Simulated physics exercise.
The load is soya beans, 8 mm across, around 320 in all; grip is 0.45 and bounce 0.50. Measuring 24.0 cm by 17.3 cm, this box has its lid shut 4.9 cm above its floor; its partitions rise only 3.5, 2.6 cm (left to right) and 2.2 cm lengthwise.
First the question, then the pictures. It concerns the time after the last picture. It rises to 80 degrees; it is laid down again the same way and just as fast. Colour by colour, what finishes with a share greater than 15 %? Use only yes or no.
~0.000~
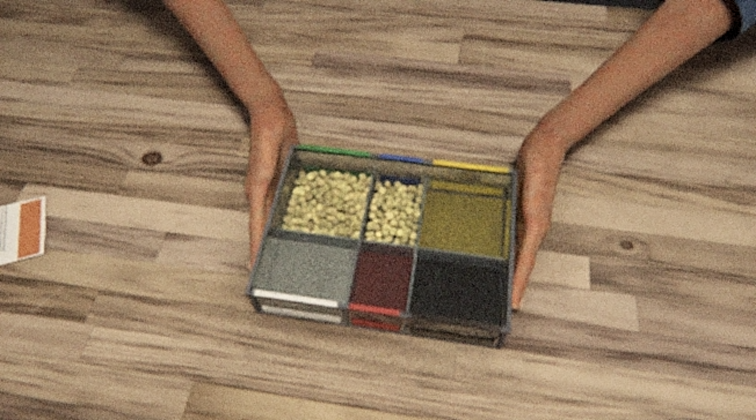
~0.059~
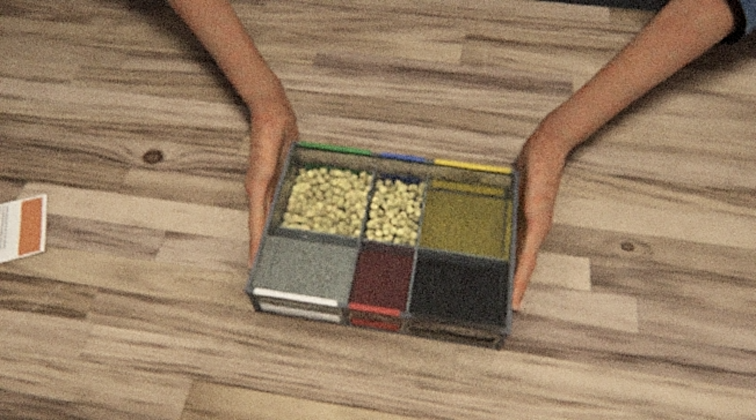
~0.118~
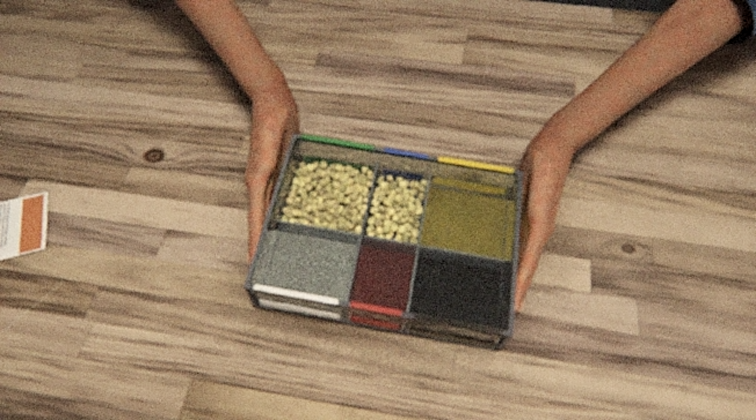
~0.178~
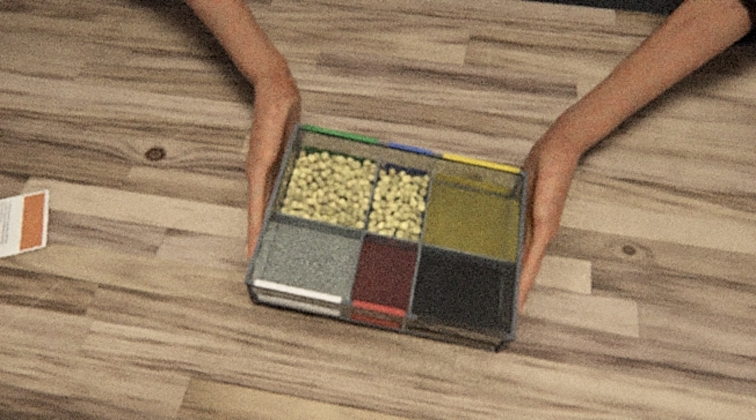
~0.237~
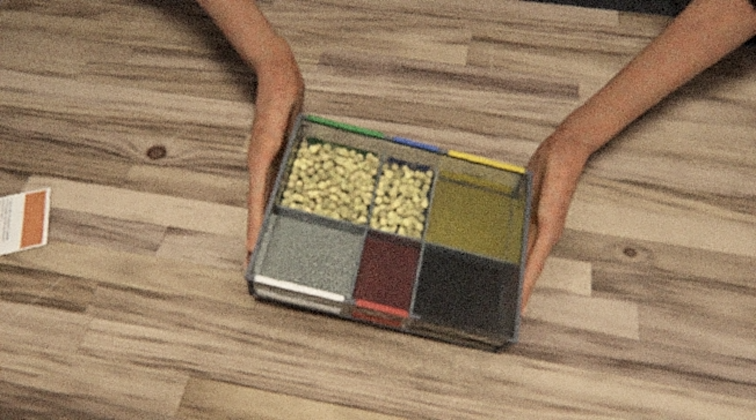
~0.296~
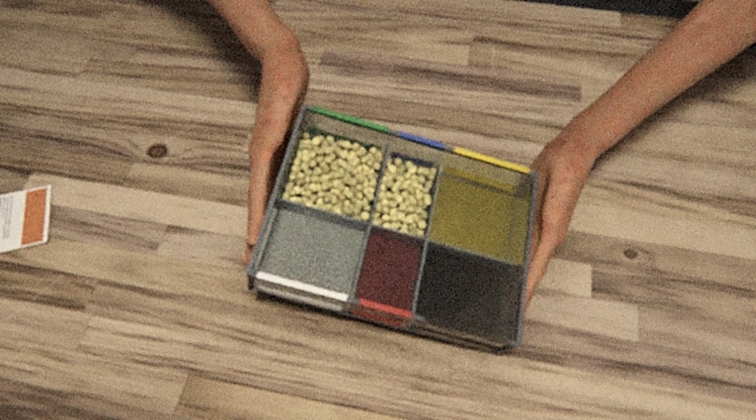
Red compartment: No; blue compartment: Yes; green compartment: Yes; yellow compartment: No; white compartment: No; black compartment: Yes.
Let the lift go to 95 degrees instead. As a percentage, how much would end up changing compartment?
Some 80 per cent.
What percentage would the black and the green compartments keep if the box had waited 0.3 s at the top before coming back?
Final amounts would be black 30% and green 35%.
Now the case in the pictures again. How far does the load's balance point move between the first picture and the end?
7.0 cm or thereabouts.
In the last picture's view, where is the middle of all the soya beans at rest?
In the last view, approximately (393, 242).
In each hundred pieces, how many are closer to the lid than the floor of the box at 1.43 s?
Share: Approx. 30 %.
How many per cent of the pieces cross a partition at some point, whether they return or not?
Roughly 40 %.
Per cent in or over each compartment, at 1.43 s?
You'd see red at 0, blue at 30, green at 55, yellow at 5, white at 5 and black at 5 per cent.
After 1.43 s, tilt 80 degrees; blue 30 %, green 55 %, yellow 5 %, white 5 %, black 5 %.
Then, at 2.19 s, tilt 35 degrees; red 5 %, blue 25 %, green 35 %, white 10 %, black 25 %.
After 2.97 s, tilt 0 degrees; red 5 %, blue 25 %, green 35 %, white 10 %, black 25 %.
By 3.5 s all is still; red 5 %, blue 25 %, green 35 %, yellow 0 %, white 10 %, black 25 %.
